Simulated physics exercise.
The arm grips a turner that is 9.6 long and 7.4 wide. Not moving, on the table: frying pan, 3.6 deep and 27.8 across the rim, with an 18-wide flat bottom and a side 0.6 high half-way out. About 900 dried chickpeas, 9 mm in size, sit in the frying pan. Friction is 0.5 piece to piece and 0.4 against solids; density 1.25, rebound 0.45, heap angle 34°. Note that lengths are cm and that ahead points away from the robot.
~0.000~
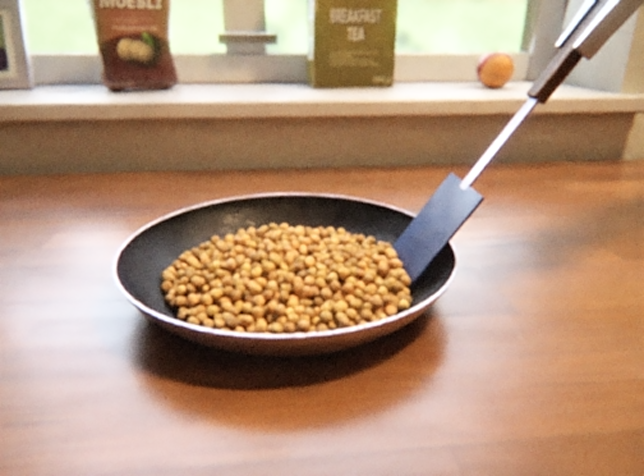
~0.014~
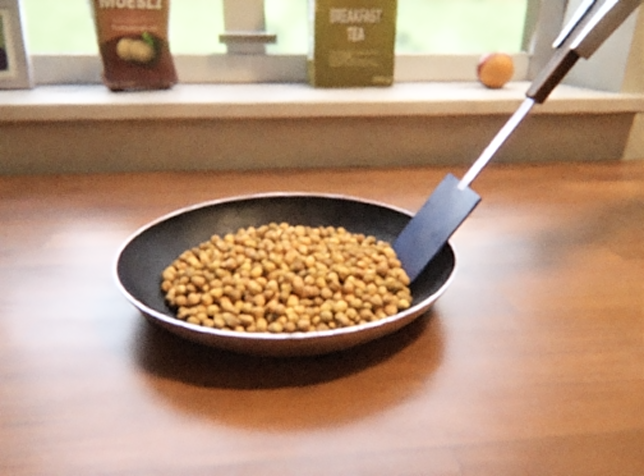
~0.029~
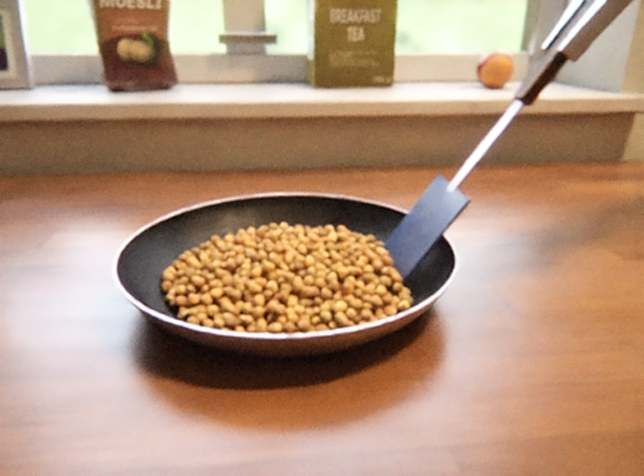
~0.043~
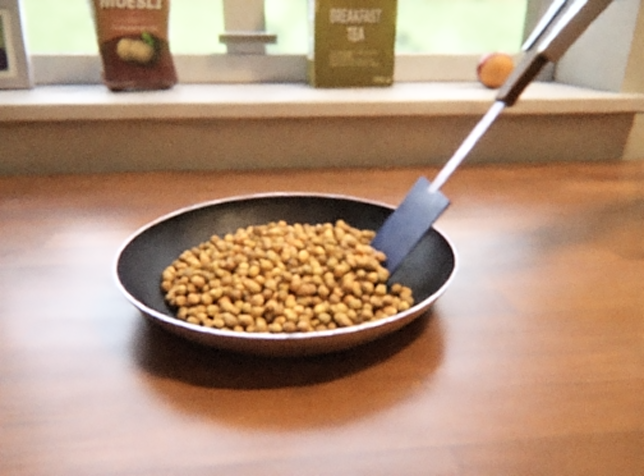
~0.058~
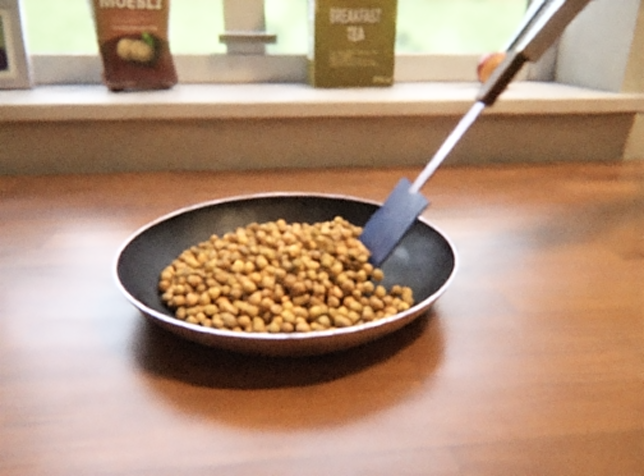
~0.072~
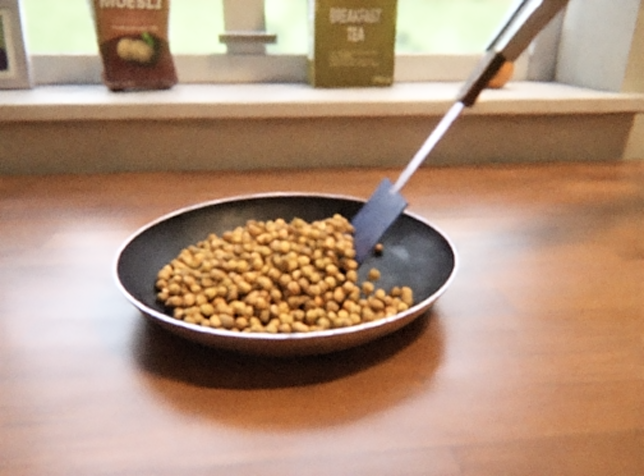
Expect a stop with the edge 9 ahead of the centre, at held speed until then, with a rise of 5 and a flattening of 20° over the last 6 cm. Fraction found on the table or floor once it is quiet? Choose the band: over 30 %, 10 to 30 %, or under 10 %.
10 to 30 %.
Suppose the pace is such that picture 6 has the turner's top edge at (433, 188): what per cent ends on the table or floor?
That share would be some 0 percent.
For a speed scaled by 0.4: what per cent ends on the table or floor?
That comes to some 0 per cent, roughly.
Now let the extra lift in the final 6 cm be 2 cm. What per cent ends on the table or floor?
Close to 15 in a hundred.
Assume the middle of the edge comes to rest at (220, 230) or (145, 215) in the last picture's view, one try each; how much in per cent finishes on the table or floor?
Respectively about 10 and 25 percent end on the table or floor.
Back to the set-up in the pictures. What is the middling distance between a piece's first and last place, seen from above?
It comes to some 4 cm.
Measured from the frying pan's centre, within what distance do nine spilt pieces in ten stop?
Around 80 centimetres from the centre.
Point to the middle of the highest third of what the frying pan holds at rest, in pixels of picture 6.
You'll find it at about (186, 266).
After 0.11 s, sloping 55°, highest piece 7 above the table; 900 in the frying pan.
After 0.14 s, sloping 49°, highest piece 7 above the table; 900 in the frying pan.
After 0.36 s, sloping 35°, highest piece 6 above the table; 761 in the frying pan, 137 on the table or floor, 2 on the blade or in flight.
After 1.41 s, sloping 35°, highest piece 4 above the table; 761 in the frying pan, 139 on the table or floor.
In the end, 761 in the frying pan, 139 on the table or floor. That is 15 % on the table or floor.
